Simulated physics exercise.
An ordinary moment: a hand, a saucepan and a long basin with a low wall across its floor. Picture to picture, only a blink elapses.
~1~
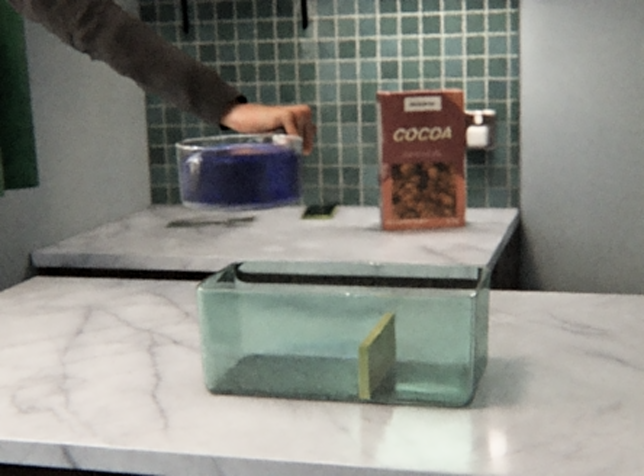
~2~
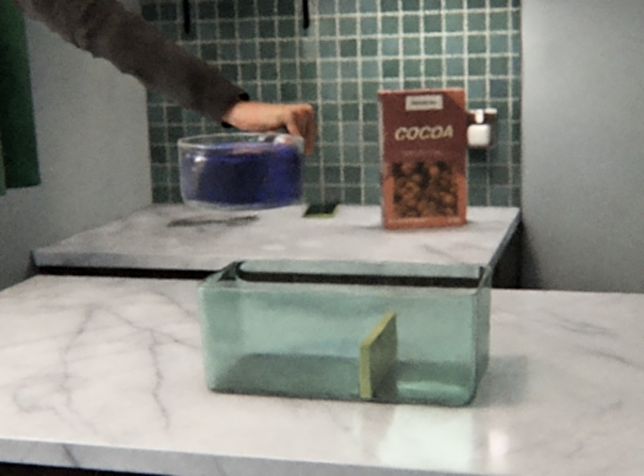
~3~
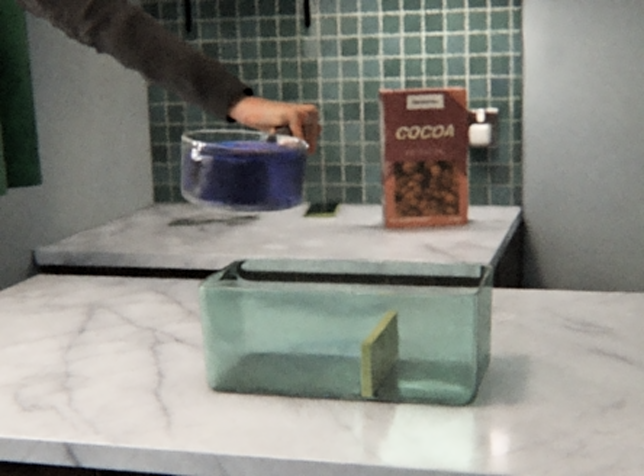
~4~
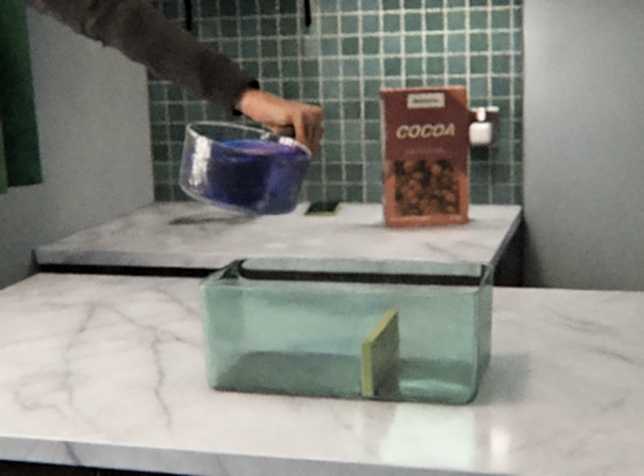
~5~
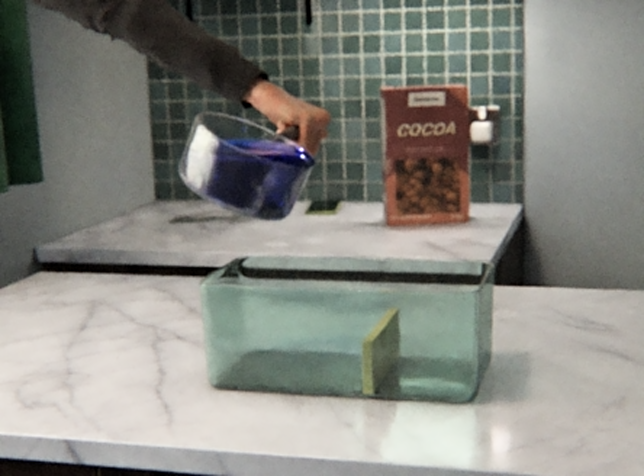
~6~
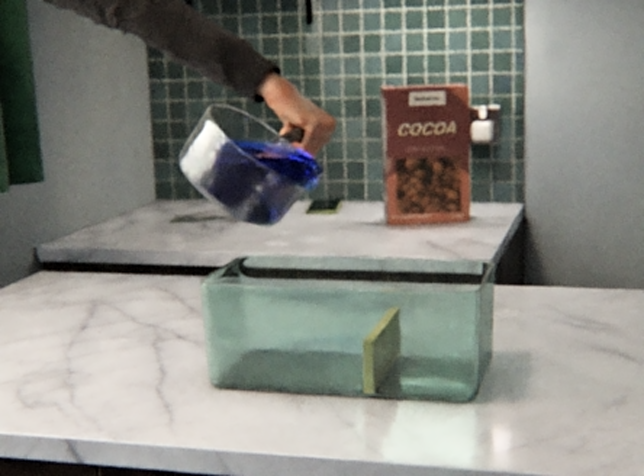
On a marble kitchen counter, a hand held a clear pan of blue liquid above a long glass basin with a low wall inside, then tilted it steadily down to the right.
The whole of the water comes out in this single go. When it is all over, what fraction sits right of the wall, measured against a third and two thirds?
It finishes at less than a third.
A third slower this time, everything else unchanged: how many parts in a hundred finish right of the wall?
About 10 per cent.
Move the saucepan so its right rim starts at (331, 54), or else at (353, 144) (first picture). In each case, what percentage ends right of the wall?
It comes out at around 50 percent and then around 50 percent.
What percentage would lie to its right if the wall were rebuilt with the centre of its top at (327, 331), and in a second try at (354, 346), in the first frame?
First some 60, then 35 per cent.
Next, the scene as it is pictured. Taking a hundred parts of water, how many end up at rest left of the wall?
Around 85 %.
A moment on, the saucepan is tipped right over and 15 per cent is still to pour, 50 is left of the wall and 0 right of it.
Next, the saucepan is tipped right over and 2 per cent is still to pour, 88 is left of the wall and 1 right of it.
Then the saucepan is tipped right over and 0 per cent is still to pour, 86 is left of the wall and 7 right of it.
Later the saucepan is tipped right over and 0 per cent is still to pour, 86 is left of the wall and 8 right of it.
Finally, 86 per cent lies left of the wall, 8 right of it and 5 outside.
